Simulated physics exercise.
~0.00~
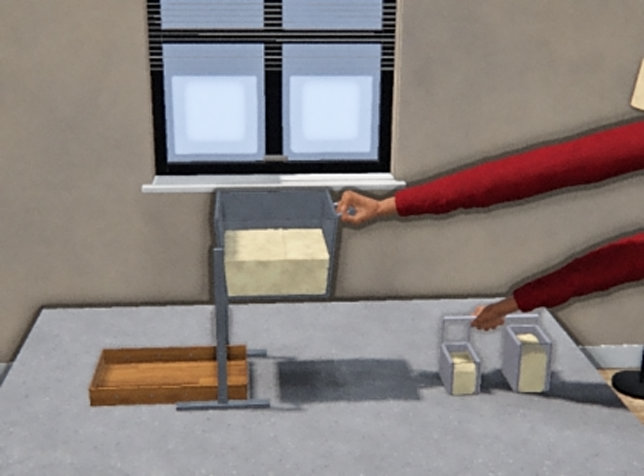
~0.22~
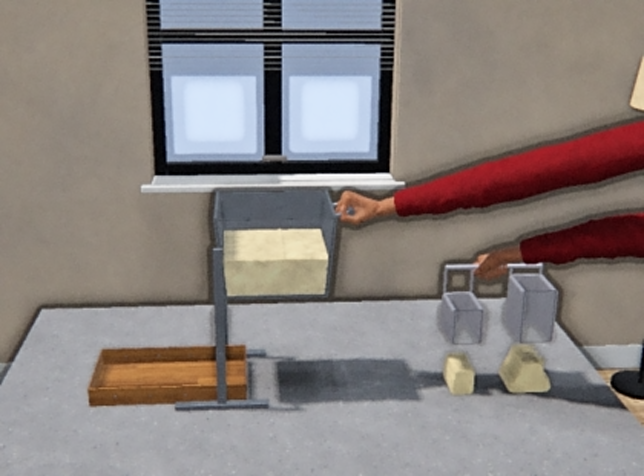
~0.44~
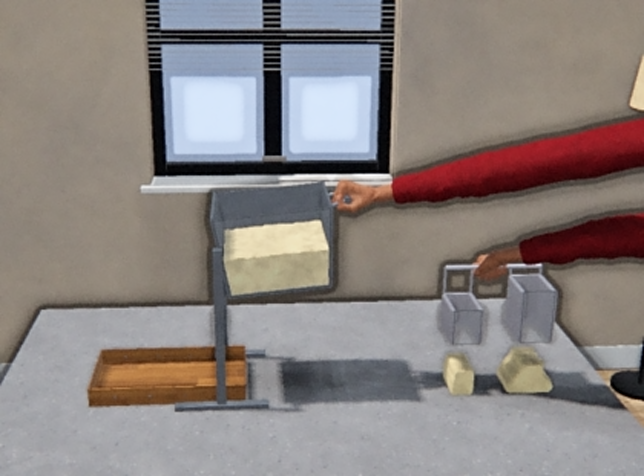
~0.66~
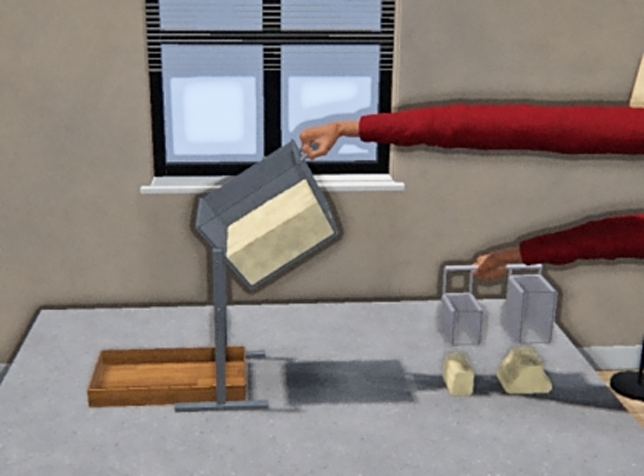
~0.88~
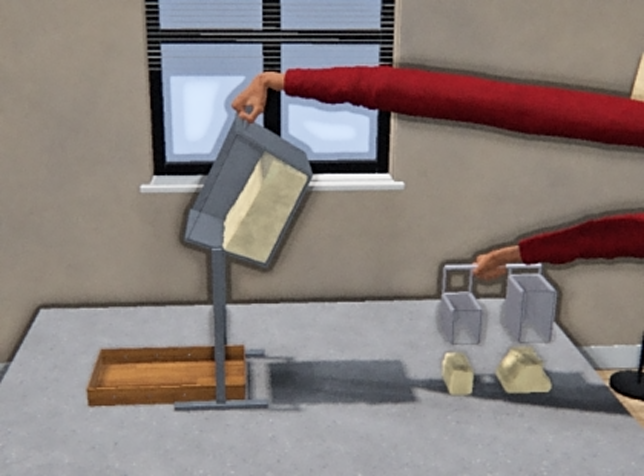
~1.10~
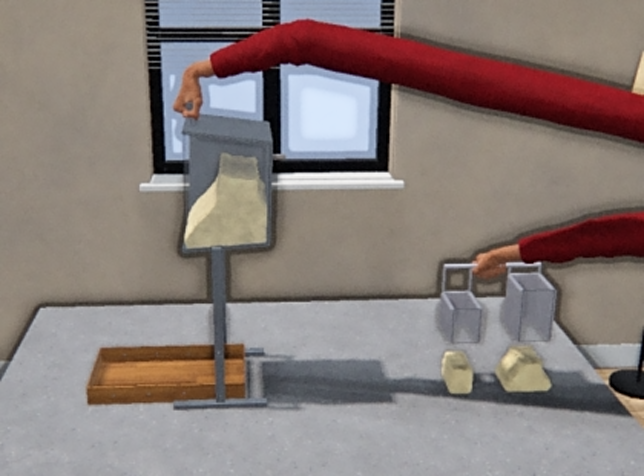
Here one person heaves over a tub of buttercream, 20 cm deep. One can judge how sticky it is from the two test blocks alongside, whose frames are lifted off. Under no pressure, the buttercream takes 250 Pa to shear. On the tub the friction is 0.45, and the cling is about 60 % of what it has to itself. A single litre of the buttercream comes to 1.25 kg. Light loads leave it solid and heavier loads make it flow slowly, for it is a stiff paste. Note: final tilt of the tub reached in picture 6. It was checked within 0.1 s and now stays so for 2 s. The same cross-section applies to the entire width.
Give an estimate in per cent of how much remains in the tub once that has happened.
48 %.
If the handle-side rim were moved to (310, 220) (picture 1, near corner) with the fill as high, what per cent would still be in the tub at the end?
The tub would keep roughly 65 percent.
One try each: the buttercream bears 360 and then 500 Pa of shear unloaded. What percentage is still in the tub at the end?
55 %, then 60 %.
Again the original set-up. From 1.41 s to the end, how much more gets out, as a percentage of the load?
I reckon it's around 4 in a hundred.
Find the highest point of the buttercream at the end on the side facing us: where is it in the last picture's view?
Peak location: Approx. (247, 219).
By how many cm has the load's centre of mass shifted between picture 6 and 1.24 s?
Distance: About 7 cm.
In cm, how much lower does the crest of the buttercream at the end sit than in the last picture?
About 11 cm.
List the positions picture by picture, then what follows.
The first frame shows handle-side rim at (334, 217), tilt 0 degrees; top of the buttercream at (225, 259); blocks stand 7.7 cm, 12 cm (left to right).
The second frame shows handle-side rim at (333, 218), tilt 0 degrees; top of the buttercream at (224, 260); blocks stand 7.4 cm, 9.0 cm (left to right).
The third frame shows handle-side rim at (329, 207), tilt 6 degrees; top of the buttercream at (323, 249); blocks stand 7.4 cm, 8.5 cm (left to right).
The fourth frame shows handle-side rim at (296, 163), tilt 33 degrees; top of the buttercream at (313, 203); blocks stand 7.4 cm, 8.5 cm (left to right).
The fifth frame shows handle-side rim at (236, 134), tilt 64 degrees; top of the buttercream at (273, 163); blocks stand 7.4 cm, 8.5 cm (left to right).
The sixth frame shows handle-side rim at (183, 135), tilt 88 degrees; top of the buttercream at (225, 176); blocks stand 7.4 cm, 8.5 cm (left to right).
After 1.24 s, the tub is at 88 degrees and holds 79 %.
After 1.41 s, the tub is at 88 degrees and holds 52 %.
After 1.58 s, the tub is at 88 degrees and holds 48 %.
After 1.75 s, the tub is at 88 degrees and holds 48 %.
After 3.10 s, at the end, the tub is at 88 degrees and holds 48 %.
